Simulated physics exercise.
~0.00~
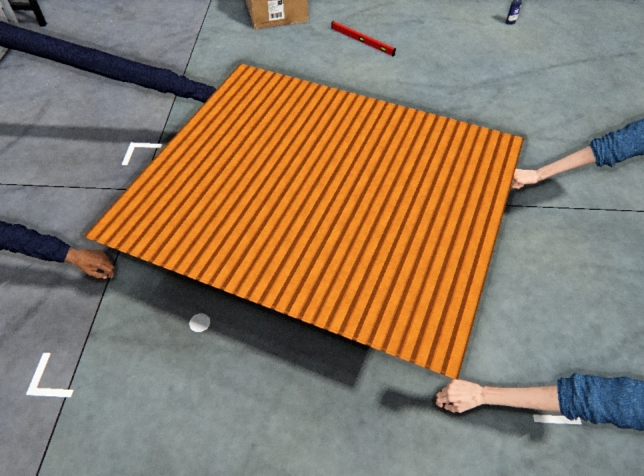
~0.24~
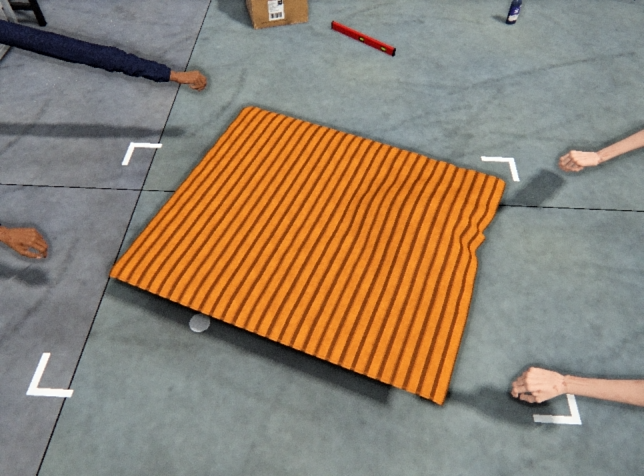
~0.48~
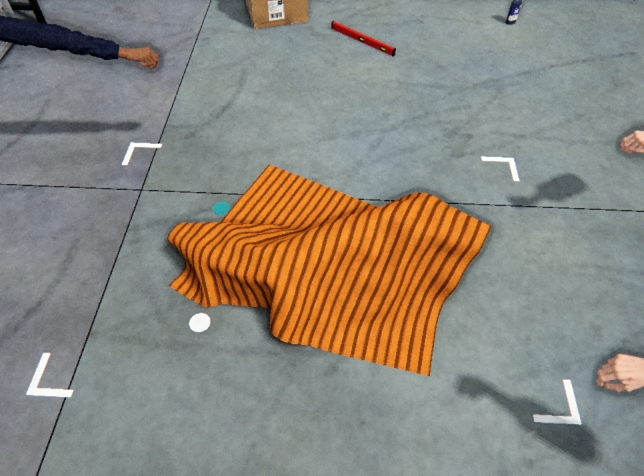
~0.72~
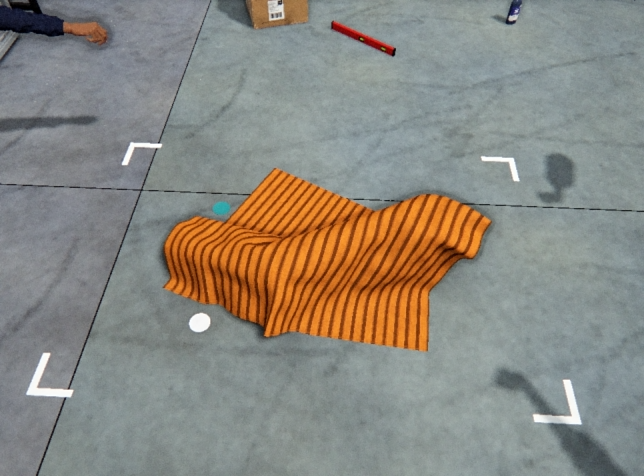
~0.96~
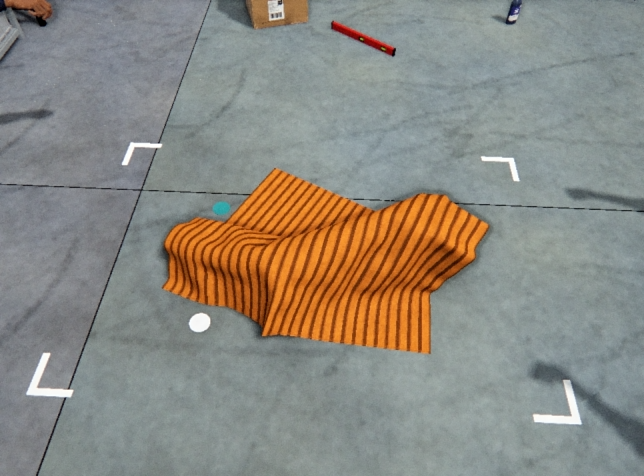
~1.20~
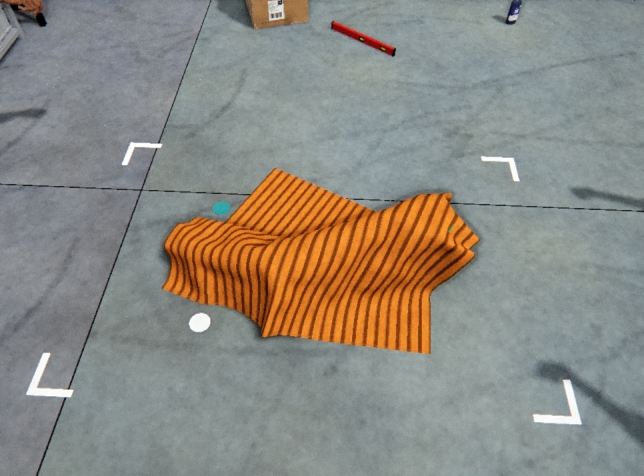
In this clip, four hands hold an orange striped cloth stretched above a workshop floor and let go, and it drops and crumples into a raised, folded heap. The hands draw back, leaving a white disc and a small teal disc uncovered beside it.
